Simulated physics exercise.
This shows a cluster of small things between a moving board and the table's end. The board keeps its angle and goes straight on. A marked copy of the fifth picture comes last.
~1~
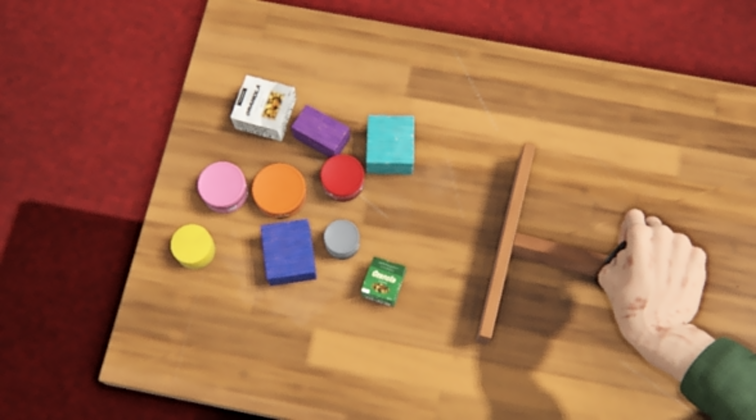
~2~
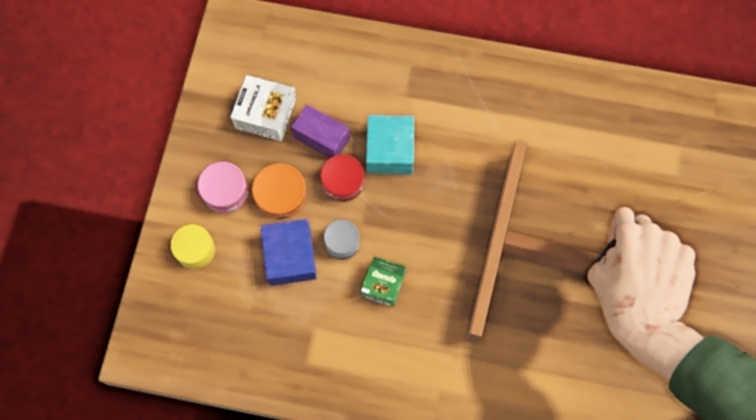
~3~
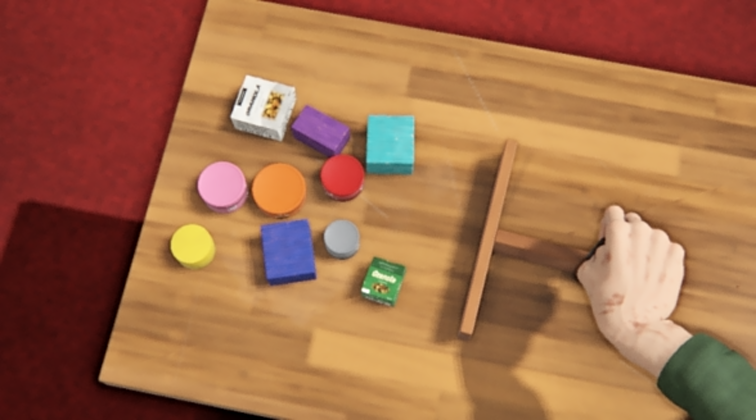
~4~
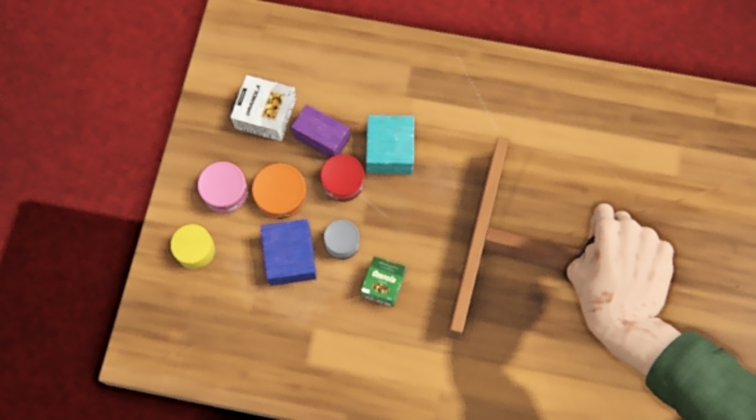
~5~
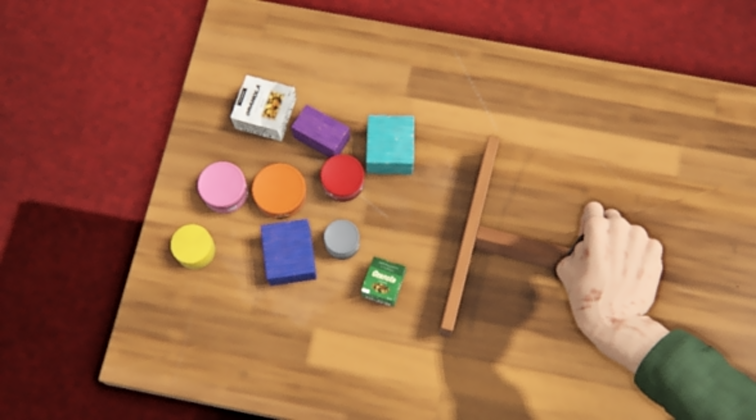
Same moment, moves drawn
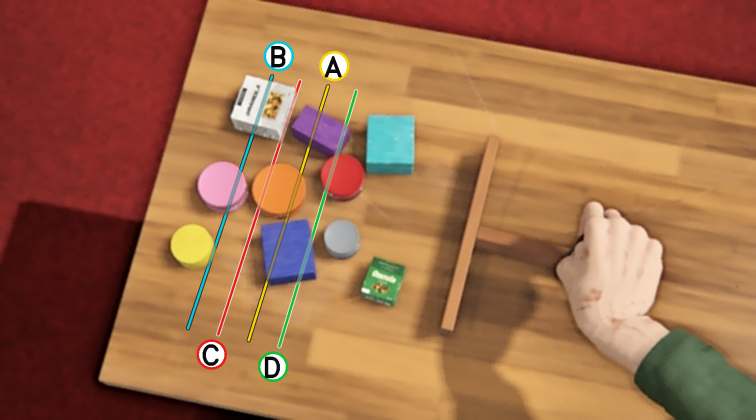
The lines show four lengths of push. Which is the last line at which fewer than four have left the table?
No fourth one falls up to B.
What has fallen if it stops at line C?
The white packet.
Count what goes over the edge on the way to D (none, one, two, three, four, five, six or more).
In all, none.
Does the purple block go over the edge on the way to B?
By then, no.
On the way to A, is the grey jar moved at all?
By then, yes.
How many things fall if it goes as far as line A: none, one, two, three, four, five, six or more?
In all, none.
On the marked copy, A at (290, 208); B at (232, 197); C at (261, 203); D at (319, 214).
With B. Early on, board (383, 213); turquoise block (377, 140); green packet (344, 275).
Further on, board (296, 197); white packet (202, 95); pink jar (190, 188).
At the end, board (231, 185); pink jar over the edge; white packet over the edge; three fallen.
As for the rest, A is within the limit but short; C is within the limit but short; D is within the limit but short.
